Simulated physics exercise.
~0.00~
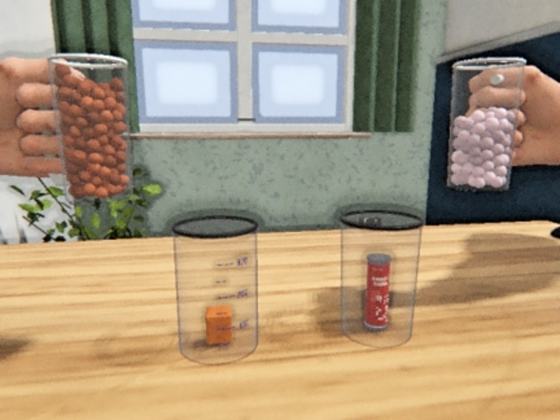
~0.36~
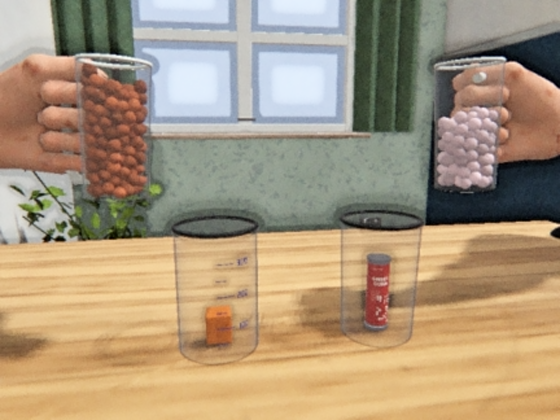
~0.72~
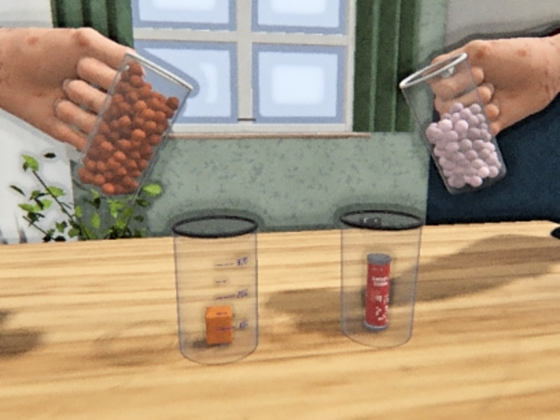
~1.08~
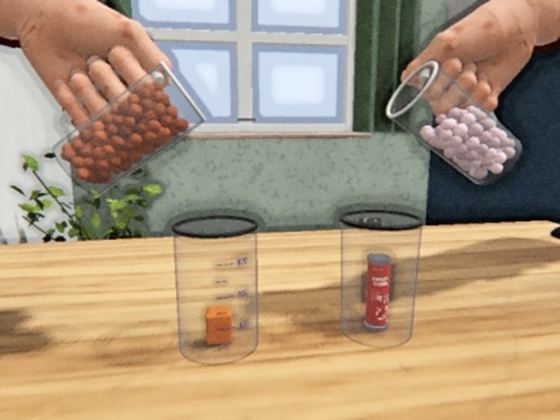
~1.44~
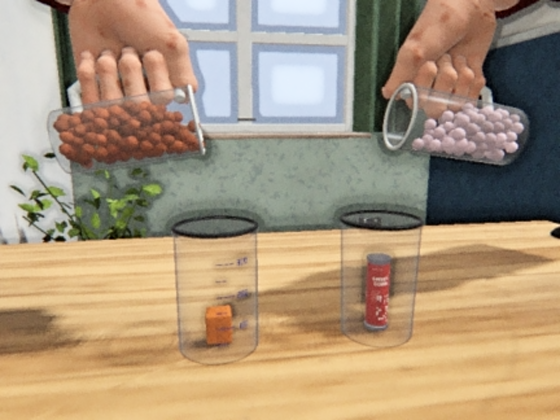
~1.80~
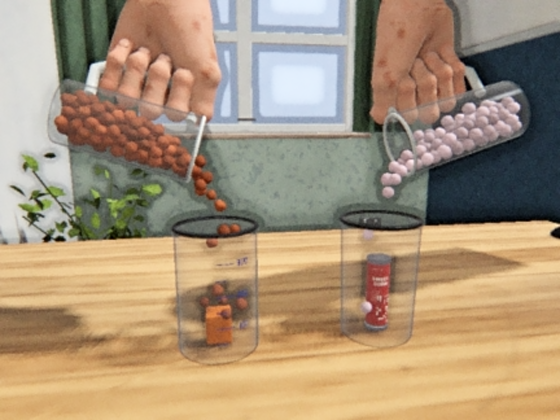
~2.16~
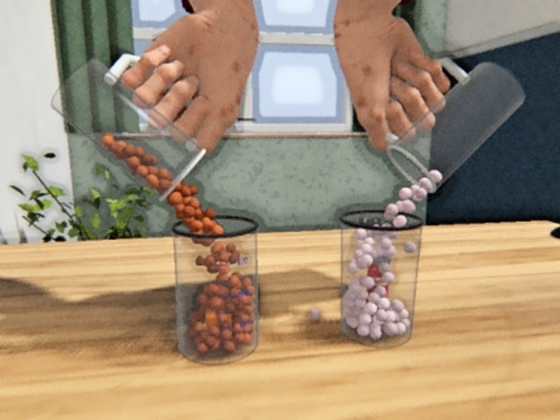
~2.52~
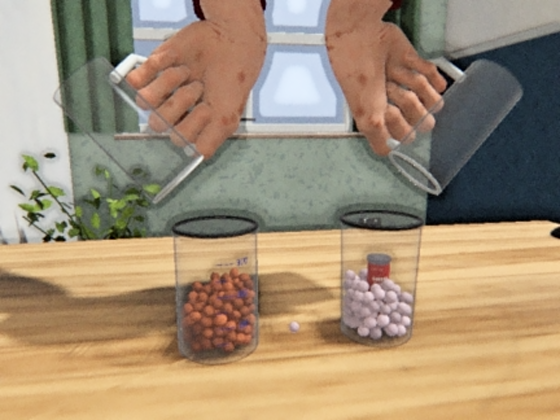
On a wooden table by a window, two hands tip cups of reddish-brown and pale pink balls into two clear containers, covering the small orange block on the left but leaving the red cylinder's top showing on the right, with one pale ball lying between them.
